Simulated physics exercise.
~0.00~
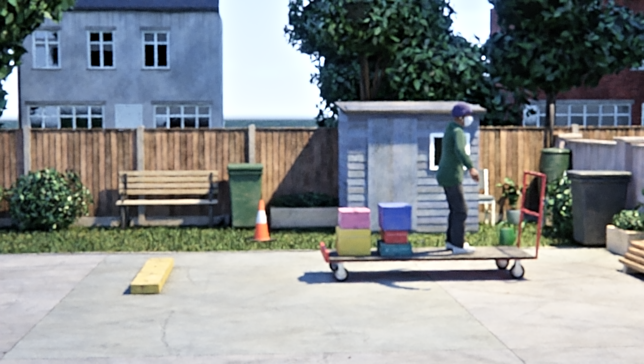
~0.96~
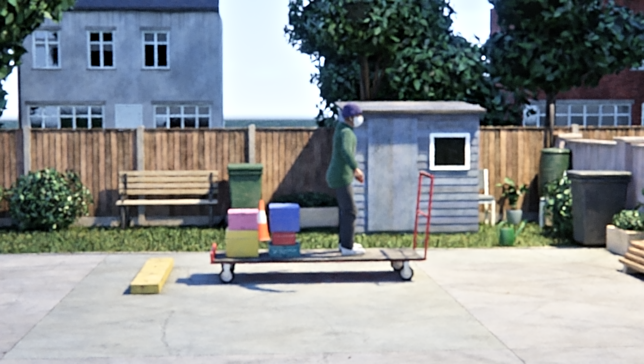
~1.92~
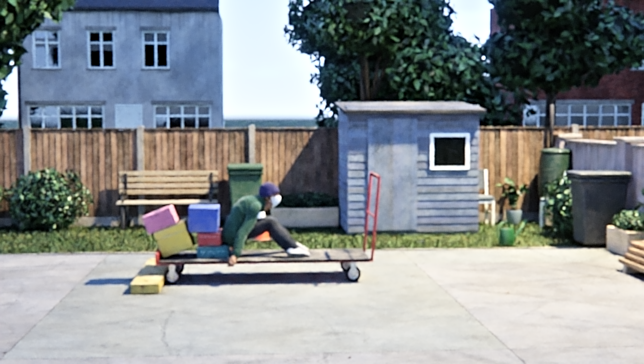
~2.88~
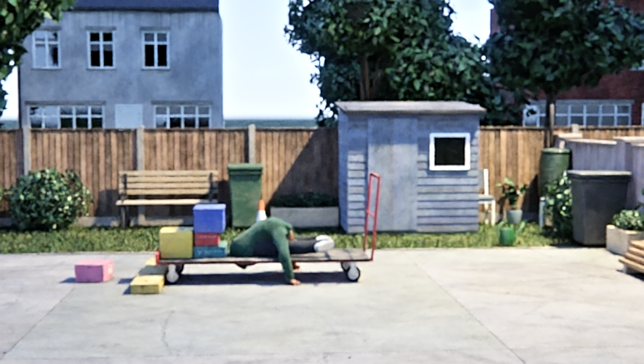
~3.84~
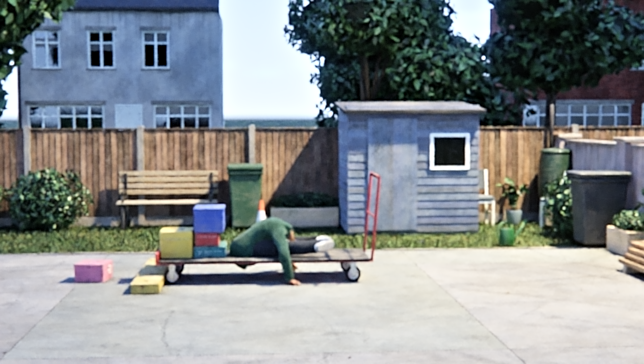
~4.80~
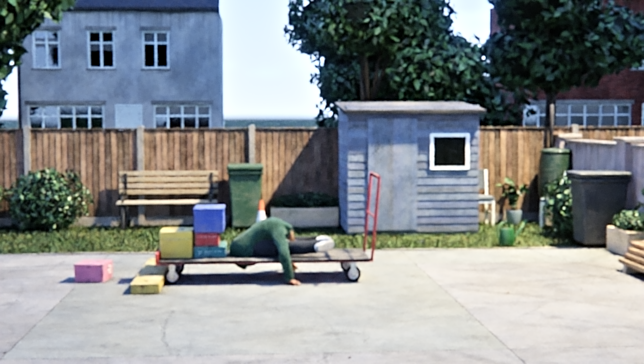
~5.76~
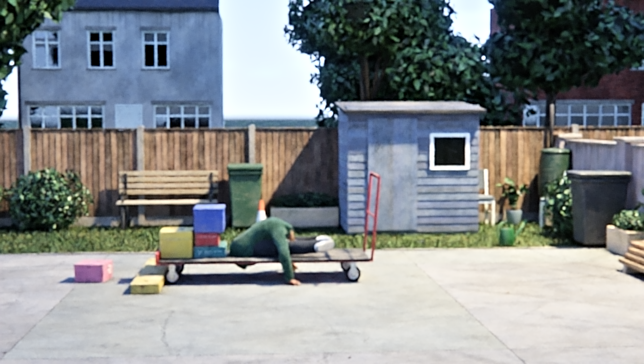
A person in a green top rode a flat trolley leftward with colourful boxes until it stopped abruptly at a yellow kerb, sending the pink box over the front onto the ground while the rider crumpled and lay slumped on the deck behind the others.
